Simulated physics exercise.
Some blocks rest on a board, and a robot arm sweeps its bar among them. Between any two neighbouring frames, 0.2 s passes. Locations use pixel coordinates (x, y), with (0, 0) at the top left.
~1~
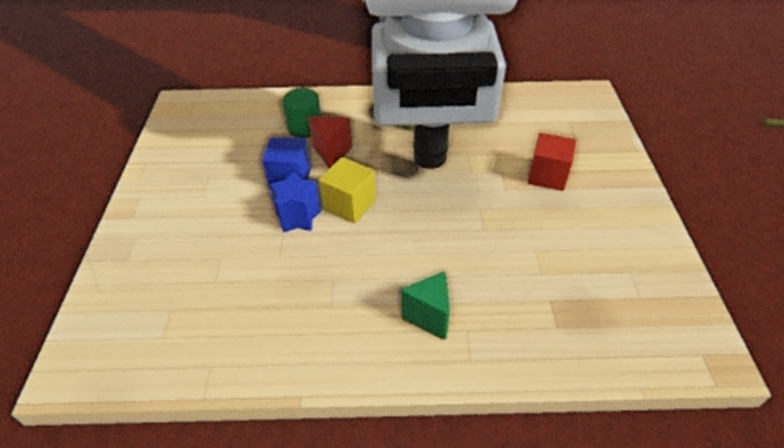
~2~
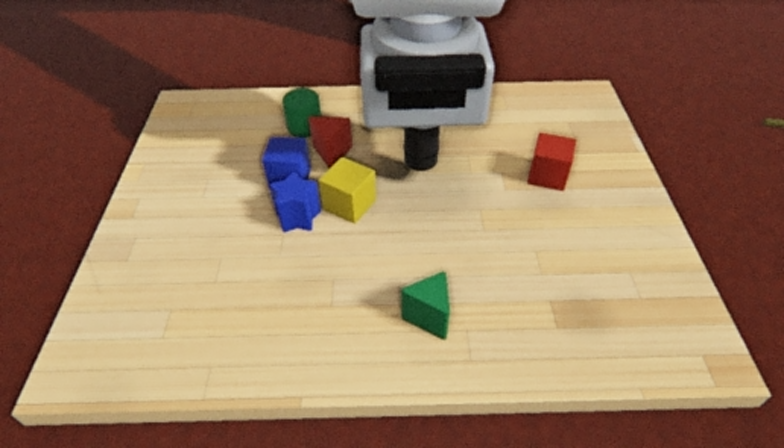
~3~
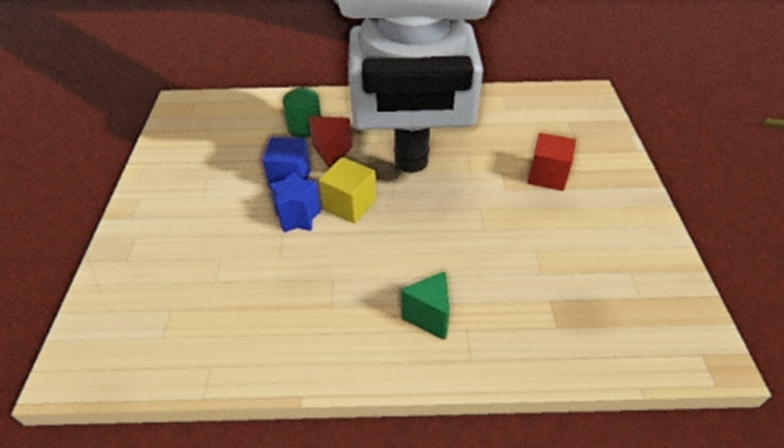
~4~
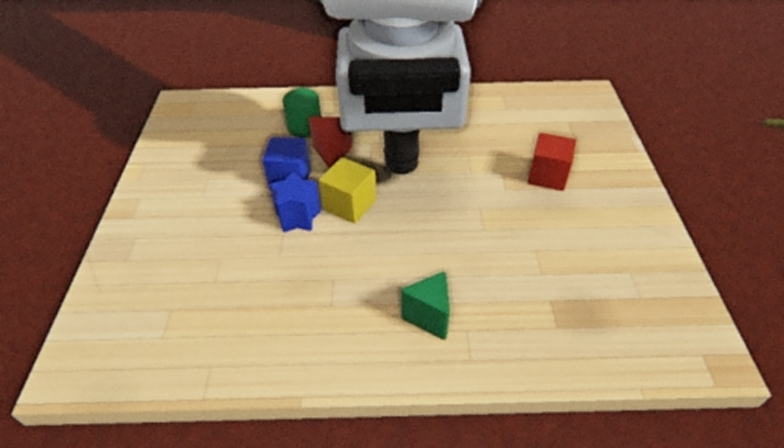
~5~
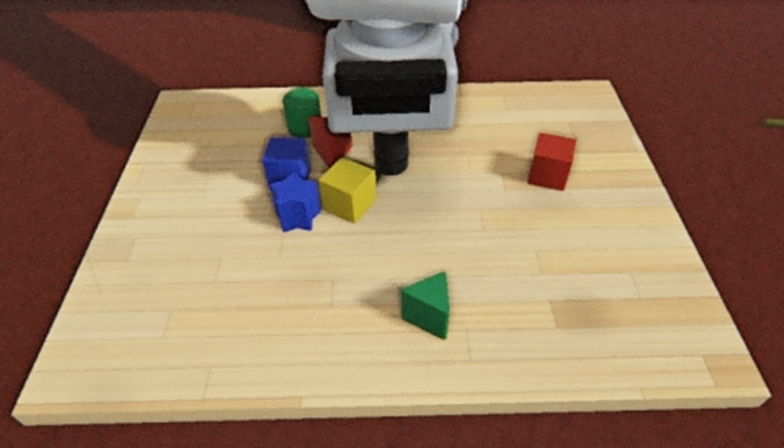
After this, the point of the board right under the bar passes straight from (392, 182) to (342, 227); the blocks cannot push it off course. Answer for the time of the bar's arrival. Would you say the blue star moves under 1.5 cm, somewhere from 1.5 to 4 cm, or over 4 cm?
My answer is that it shifts 1.5 to 4 cm.
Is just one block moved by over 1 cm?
No.
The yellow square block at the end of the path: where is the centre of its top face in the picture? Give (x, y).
Near (298, 196).
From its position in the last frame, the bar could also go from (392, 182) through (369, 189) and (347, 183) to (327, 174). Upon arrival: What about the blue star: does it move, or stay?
The block moves away from its spot.
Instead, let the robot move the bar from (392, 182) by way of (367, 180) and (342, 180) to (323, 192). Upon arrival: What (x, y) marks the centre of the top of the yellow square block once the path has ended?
Put as a pixel place, it's (333, 186).
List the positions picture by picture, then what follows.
In the first frame, lower end of the bar (430, 159), tops of blocks, blue star (292, 188), red triangular piece (329, 124), yellow square block (347, 175).
In the second frame, bar (421, 161), blocks as before.
In the third frame, bar (411, 163), blocks as before.
In the fourth frame, bar (402, 164), blocks as before.
In the fifth frame, bar (391, 166), blue star (292, 188), red triangular piece partly hidden, yellow square block (347, 175).
What follows on the original path. Halfway along, bar (367, 187); blue star (281, 190), turned 10° anticlockwise; yellow square block (327, 182), turned 35° clockwise.
At the end, bar (340, 210); blue star (257, 190); red triangular piece not moved; yellow square block (298, 196), turned 70° clockwise.
